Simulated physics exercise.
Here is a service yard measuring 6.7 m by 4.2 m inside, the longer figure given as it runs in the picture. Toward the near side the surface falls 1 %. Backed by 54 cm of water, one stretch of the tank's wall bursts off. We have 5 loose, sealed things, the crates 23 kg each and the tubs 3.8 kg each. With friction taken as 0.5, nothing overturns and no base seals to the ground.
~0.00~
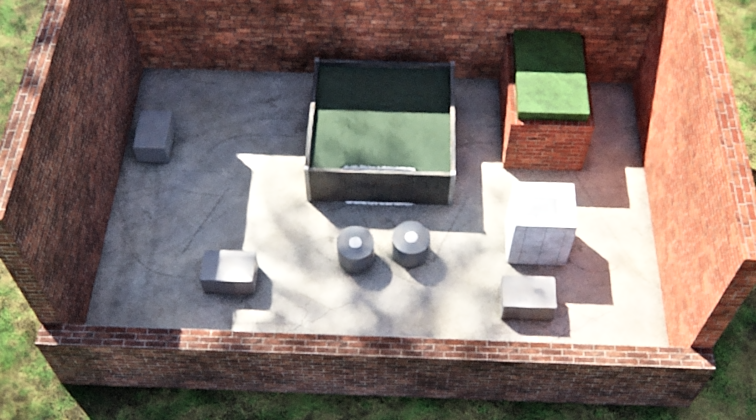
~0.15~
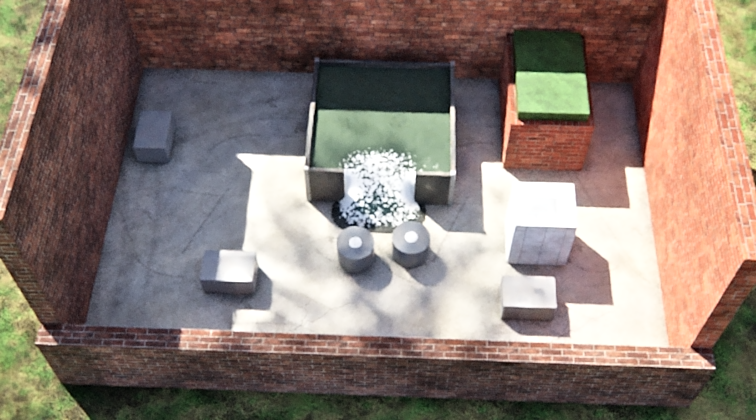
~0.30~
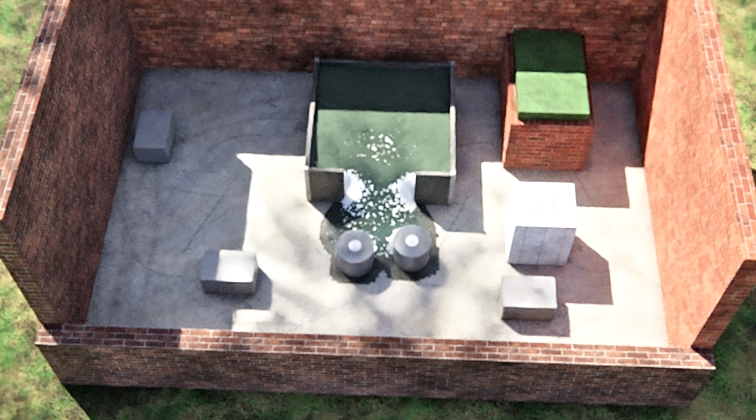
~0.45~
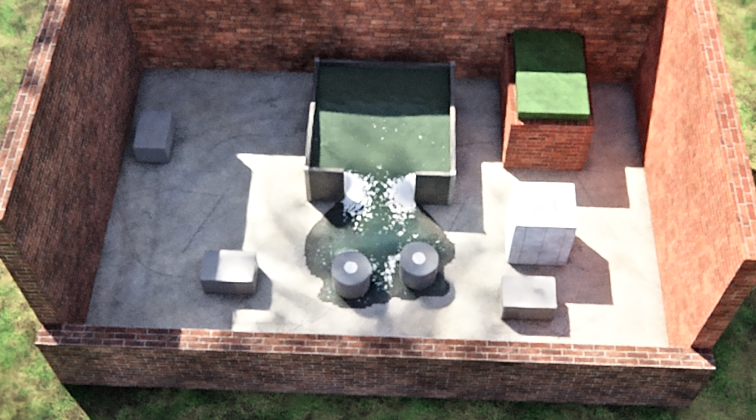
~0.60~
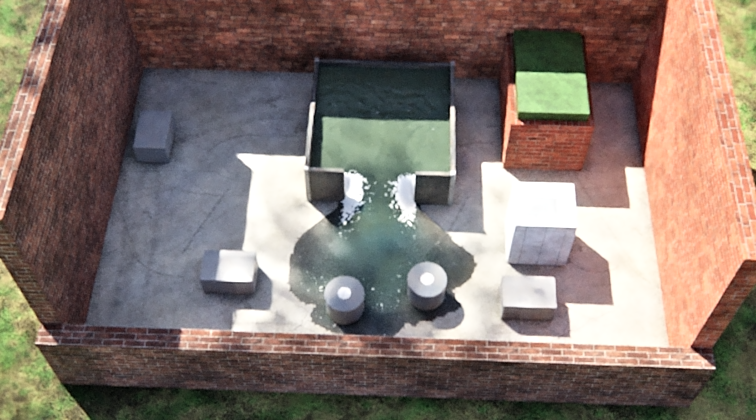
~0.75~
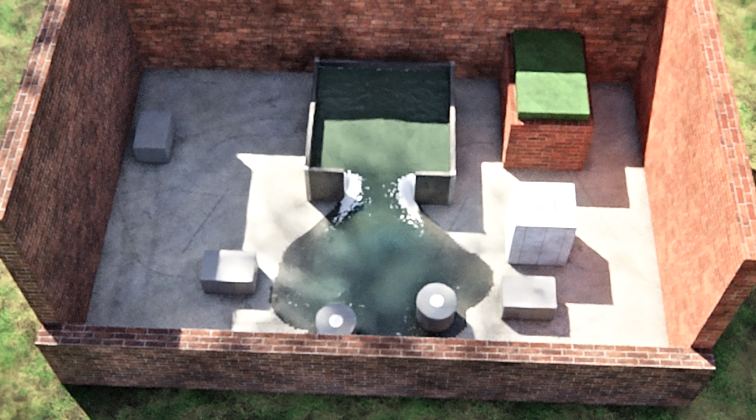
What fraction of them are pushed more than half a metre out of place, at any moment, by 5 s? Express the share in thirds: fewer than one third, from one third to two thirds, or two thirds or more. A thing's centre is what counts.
From one third to two thirds.
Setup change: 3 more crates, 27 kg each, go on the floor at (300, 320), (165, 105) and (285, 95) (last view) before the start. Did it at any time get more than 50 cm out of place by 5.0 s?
In the order asked: Farther than that, not as far, not as far.
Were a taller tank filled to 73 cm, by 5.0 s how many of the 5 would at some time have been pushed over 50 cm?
The count would be 3.
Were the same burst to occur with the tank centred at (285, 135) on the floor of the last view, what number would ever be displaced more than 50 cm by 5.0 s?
The count would be 2.
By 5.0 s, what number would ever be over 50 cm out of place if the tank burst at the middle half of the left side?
That would give 1.
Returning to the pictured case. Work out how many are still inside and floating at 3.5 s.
At that time, 2.
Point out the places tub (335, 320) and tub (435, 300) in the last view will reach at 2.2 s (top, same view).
Somewhere around (213, 316) and (598, 319).
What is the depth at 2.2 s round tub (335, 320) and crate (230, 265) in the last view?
I'd put it at 15 cm and 2 cm respectively.
After 1.1 s 2 of 5 are over 50 cm from their spots; 2 afloat.
After 2.2 s 2 of 5 are over 50 cm from their spots; 2 afloat.
After 3.5 s 2 of 5 are over 50 cm from their spots; 2 afloat.
After 5.0 s 2 of 5 are over 50 cm from their spots, and 2 have been at some point; 2 afloat.
